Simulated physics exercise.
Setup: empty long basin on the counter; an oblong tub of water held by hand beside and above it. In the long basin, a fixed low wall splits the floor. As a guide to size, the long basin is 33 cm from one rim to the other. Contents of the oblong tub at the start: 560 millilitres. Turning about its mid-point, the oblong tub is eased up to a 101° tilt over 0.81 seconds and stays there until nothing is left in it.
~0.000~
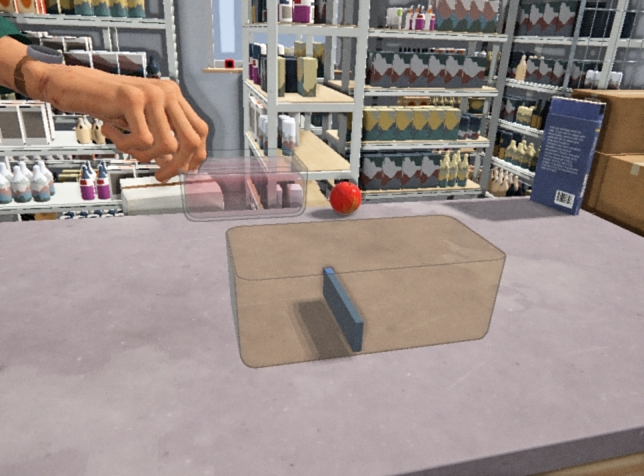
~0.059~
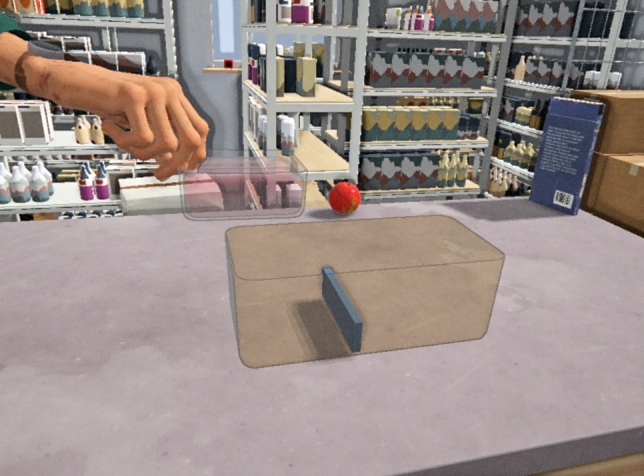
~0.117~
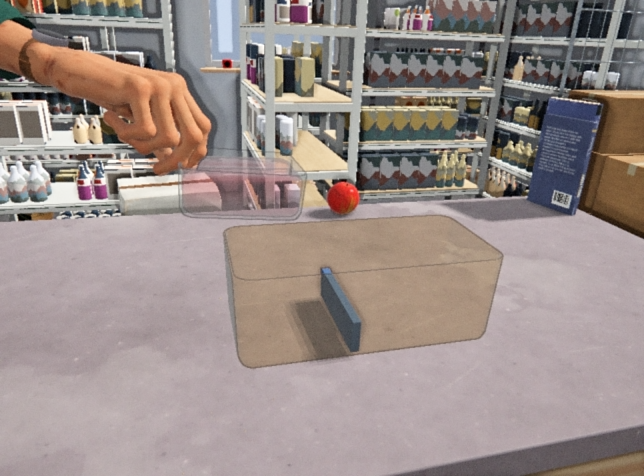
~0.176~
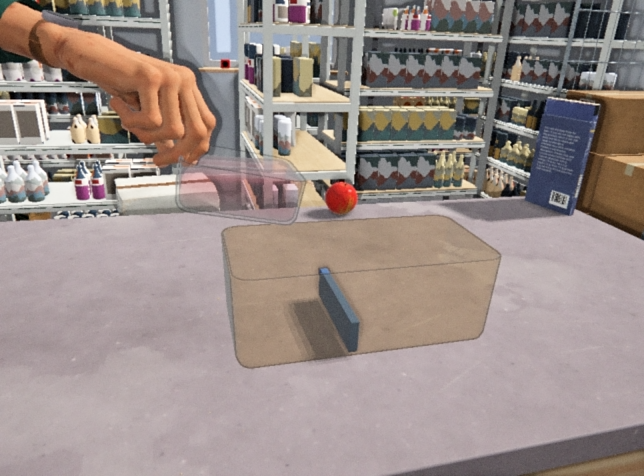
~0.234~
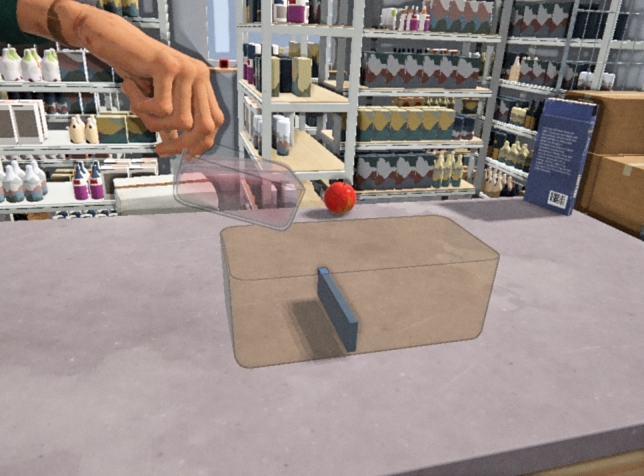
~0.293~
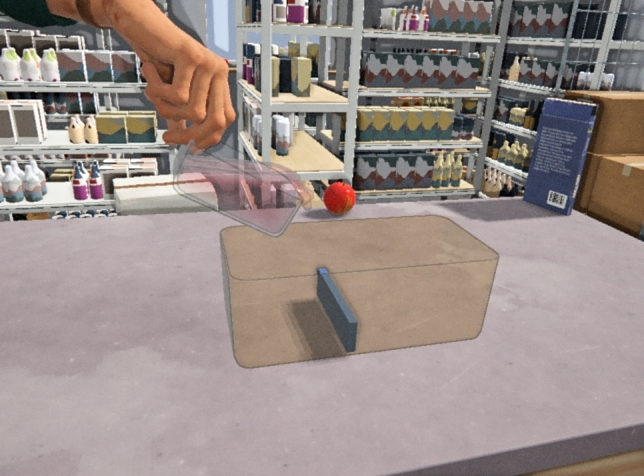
The footage shows a hand holding a translucent pinkish tub above and behind a clear empty basin with a blue divider on a counter; the tub stays nearly level at first, then tilts gradually, its right end dipping.
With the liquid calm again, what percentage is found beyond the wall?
Beyond the wall there is roughly 40 percent.
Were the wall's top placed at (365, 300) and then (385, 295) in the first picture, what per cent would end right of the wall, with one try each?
Try 1: 10 %; try 2: 10 %.
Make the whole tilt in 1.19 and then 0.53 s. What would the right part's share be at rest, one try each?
Result: 50 per cent, then 20 per cent.
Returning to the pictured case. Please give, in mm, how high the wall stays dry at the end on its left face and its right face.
Near 26 mm for the left and near 36 mm for the right.
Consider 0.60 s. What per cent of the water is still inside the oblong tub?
Some 14 % of it is still there.
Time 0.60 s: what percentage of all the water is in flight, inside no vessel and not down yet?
Some 18 per cent, I reckon.
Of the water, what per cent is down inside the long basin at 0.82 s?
About 94 %.
Then, 0.60 s in, the tilt is 85° and 13 per cent is still to pour, 37 is left of the wall and 33 right of it.
Then, 0.82 s in, the tilt is 101° and 3 per cent is still to pour, 55 is left of the wall and 39 right of it.
Then, 1.06 s in, the tilt is 101° and 0 per cent is still to pour, 60 is left of the wall and 40 right of it.
Then, 1.31 s in, the tilt is 101° and 0 per cent is still to pour, 60 is left of the wall and 40 right of it.
Finally, 60 per cent lies left of the wall, 40 right of it and 1 outside.
